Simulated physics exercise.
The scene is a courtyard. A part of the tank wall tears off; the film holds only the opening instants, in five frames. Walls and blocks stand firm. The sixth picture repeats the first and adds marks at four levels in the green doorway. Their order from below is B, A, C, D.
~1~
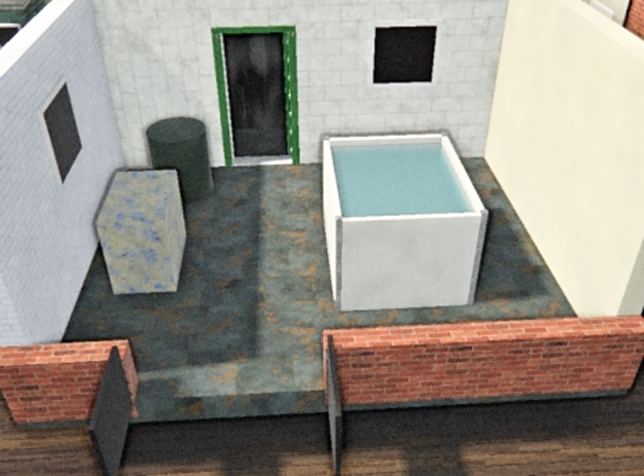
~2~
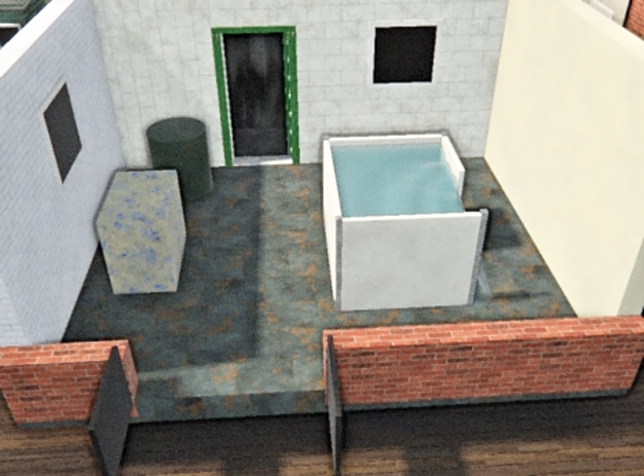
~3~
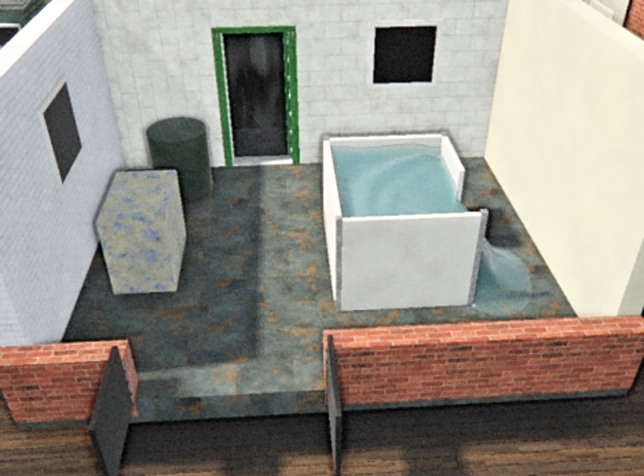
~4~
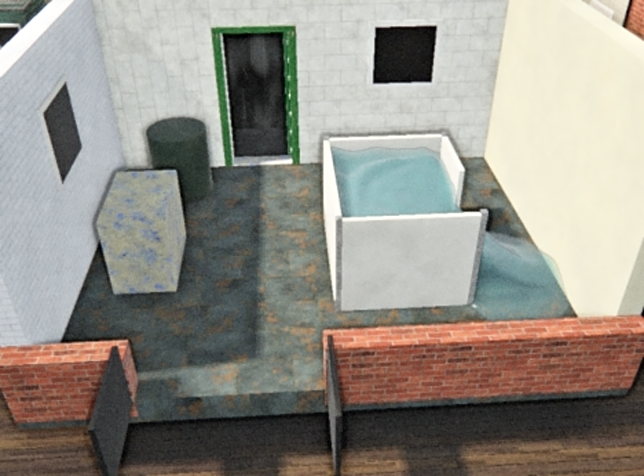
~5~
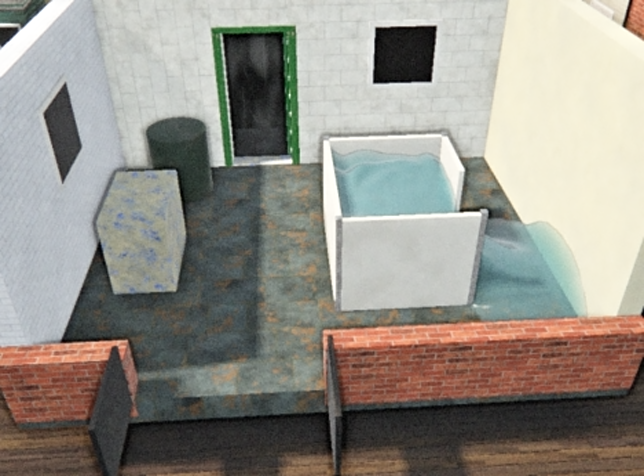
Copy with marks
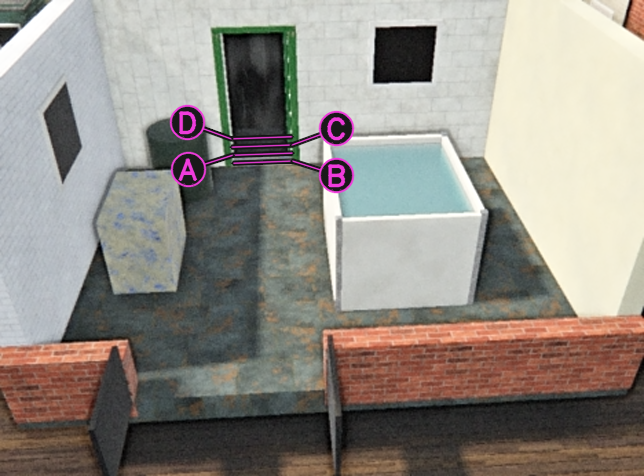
Water in a white tank poured out through an opening in its right side, then spread across the courtyard floor toward the cream wall and the low brick wall at the front.
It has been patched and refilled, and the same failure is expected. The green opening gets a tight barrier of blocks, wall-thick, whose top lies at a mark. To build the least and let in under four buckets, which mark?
Use line A.
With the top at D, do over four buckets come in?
No, not at all.
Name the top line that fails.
The answer is B.
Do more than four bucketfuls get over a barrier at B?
Yes, it does.
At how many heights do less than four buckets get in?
Three of them.
In magenta, A at (262, 154); B at (263, 162); C at (262, 146); D at (261, 137); from the bottom up B, A, C, D.
If A is chosen, nothing gets over.
If B is chosen, about 12 bucketfuls get in.
If C is chosen, nothing gets over.
If D is chosen, nothing gets over.
